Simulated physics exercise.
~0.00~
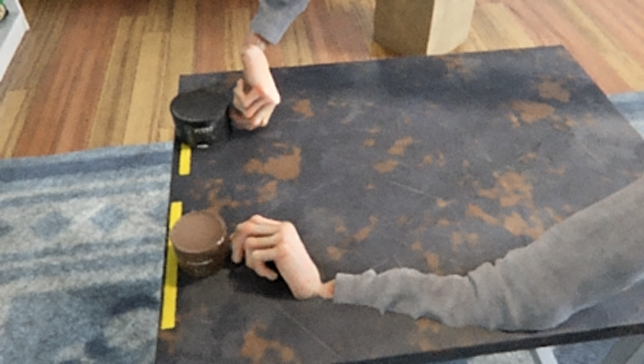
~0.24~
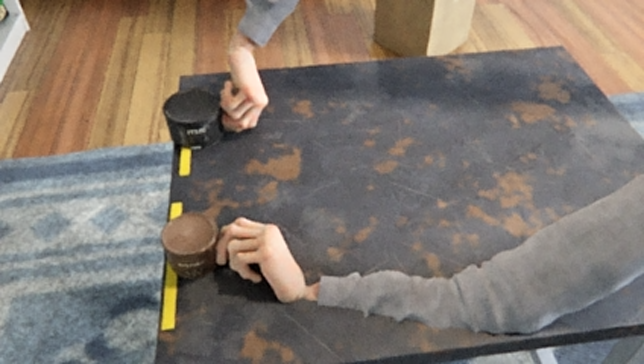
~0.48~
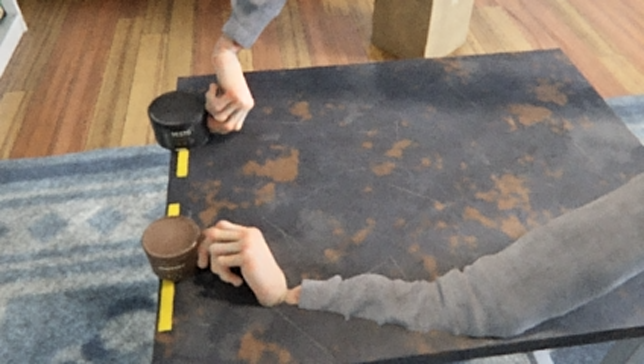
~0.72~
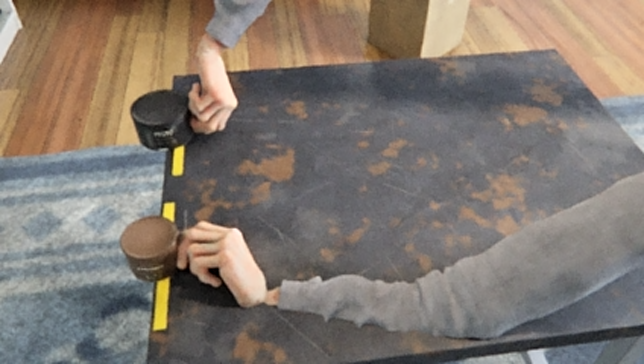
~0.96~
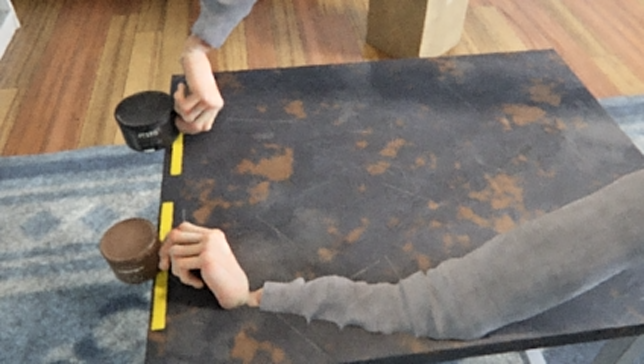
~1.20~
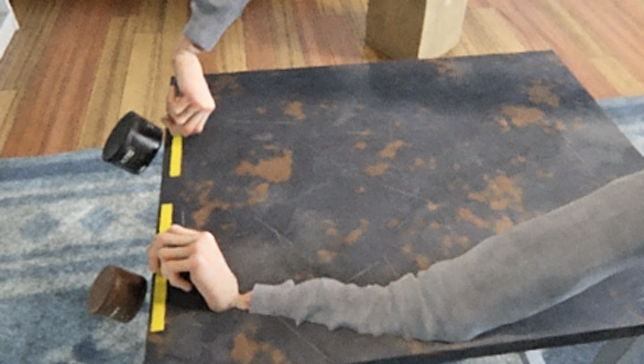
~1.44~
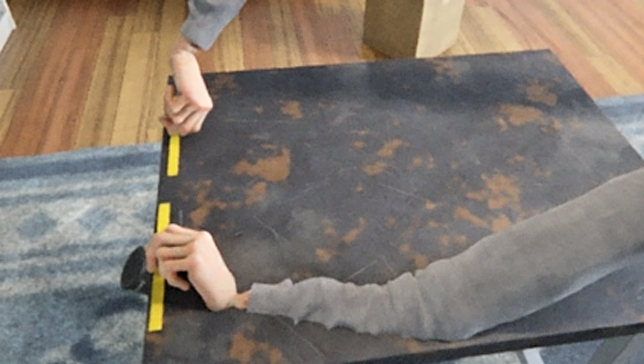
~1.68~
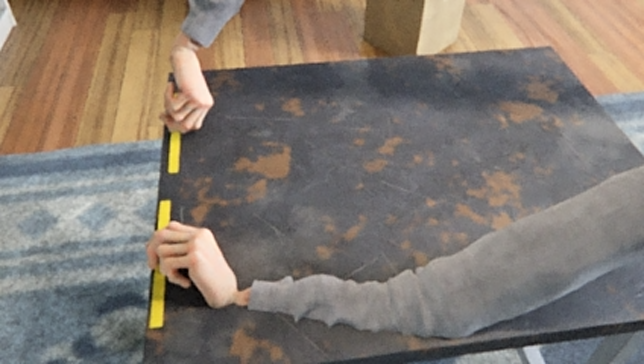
The clip opens on a dark, rust-flecked table where two hands rest behind a black tub and a brown tub near the left end, each beside a strip of yellow tape. The fingers slowly push both tubs left, and they slide out past the edge side by side. Both begin to tilt as they overhang, the brown one leaning more steeply. The hands stop at the tape while both tubs tip off and drop. The brown tub disappears first, then the black one falls from sight, leaving only the hands at the tape strips.
